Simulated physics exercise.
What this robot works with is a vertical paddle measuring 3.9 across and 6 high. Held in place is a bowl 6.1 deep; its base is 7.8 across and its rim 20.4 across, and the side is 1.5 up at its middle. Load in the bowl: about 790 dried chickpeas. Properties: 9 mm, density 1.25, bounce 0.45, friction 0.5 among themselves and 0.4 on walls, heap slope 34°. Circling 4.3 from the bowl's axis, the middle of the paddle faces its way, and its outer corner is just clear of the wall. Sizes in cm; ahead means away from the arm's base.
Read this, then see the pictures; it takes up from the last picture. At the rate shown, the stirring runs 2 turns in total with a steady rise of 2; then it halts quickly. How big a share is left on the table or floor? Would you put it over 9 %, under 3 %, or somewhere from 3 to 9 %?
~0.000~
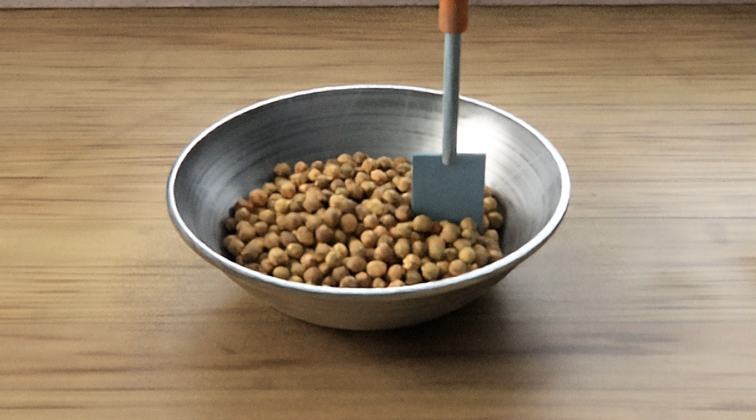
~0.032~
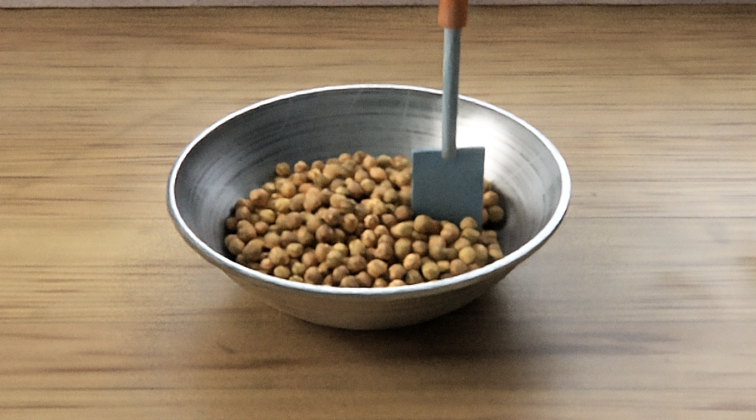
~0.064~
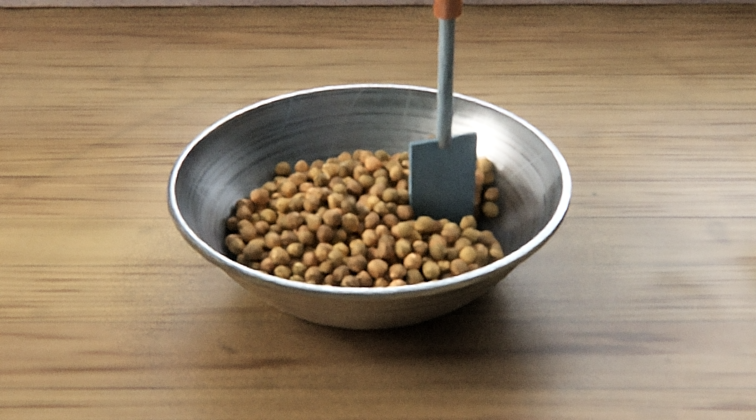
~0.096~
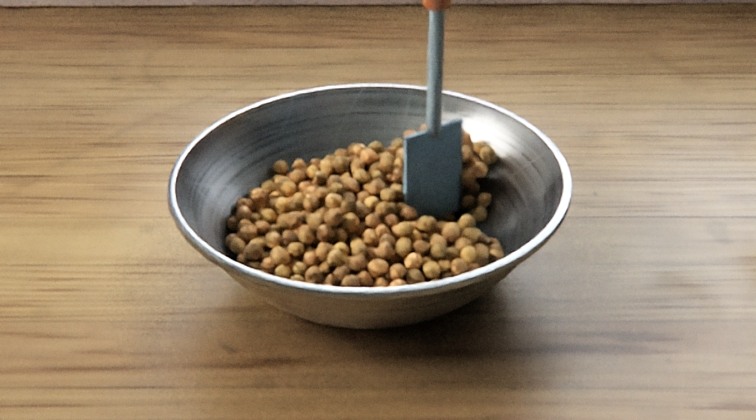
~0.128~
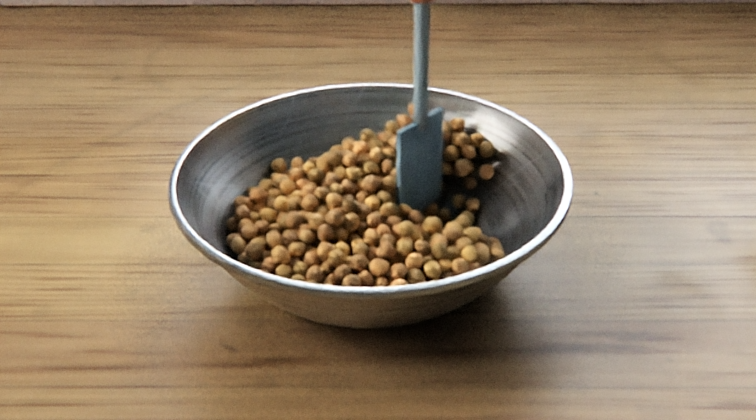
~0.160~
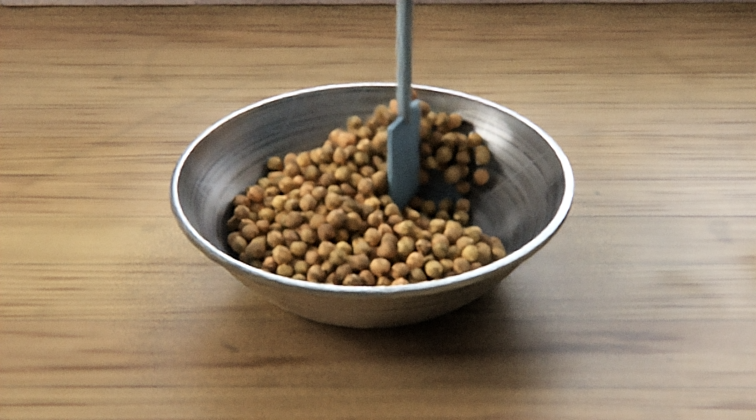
I would put it under 3 %.
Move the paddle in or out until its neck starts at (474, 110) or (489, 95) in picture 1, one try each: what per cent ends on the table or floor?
Roughly 5 % and 0 %.
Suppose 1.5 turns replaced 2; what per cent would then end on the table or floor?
It would be around 0 per cent.
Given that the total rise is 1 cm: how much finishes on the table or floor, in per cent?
About 0 percent.
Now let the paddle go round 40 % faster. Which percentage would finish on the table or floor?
My guess is about 5 per cent.
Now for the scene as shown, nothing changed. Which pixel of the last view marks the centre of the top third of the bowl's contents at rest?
Looks like roughly (380, 215) to me.
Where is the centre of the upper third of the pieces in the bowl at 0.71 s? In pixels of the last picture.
I'd put it at around (461, 223).
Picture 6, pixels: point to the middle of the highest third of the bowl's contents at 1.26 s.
(336, 232).
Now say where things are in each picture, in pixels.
In the first picture, the paddle neck at (450, 128), 0° round; upper third of the load around (360, 218), from x 230 to 495, top at y 160; 794 in the bowl.
In the second picture, the paddle neck at (450, 123), 6° round; upper third of the load around (362, 214), from x 230 to 495, top at y 160.
In the third picture, the paddle neck at (445, 113), 21° round; upper third of the load around (369, 206), from x 235 to 495, top at y 145.
In the fourth picture, the paddle neck at (435, 103), 36° round; upper third of the load around (376, 195), from x 235 to 495, top at y 130.
In the fifth picture, the paddle neck at (421, 95), 51° round; upper third of the load around (371, 187), from x 235 to 500, top at y 110.
In the sixth picture, the paddle neck at (404, 89), 66° round; upper third of the load around (361, 179), from x 235 to 500, top at y 95; 794 in the bowl.
After 0.71 s, 324° round, highest piece 7 above the table; 783 in the bowl, 11 on the table or floor.
After 1.26 s, 222° round, highest piece 6 above the table; 782 in the bowl, 12 on the table or floor.
After 1.74 s, 0° round, highest piece 6 above the table; 782 in the bowl, 12 on the table or floor.
After 2.44 s, 0° round, highest piece 6 above the table; 782 in the bowl, 12 on the table or floor.
In the end, 782 in the bowl, 12 on the table or floor. That is 2 % on the table or floor.
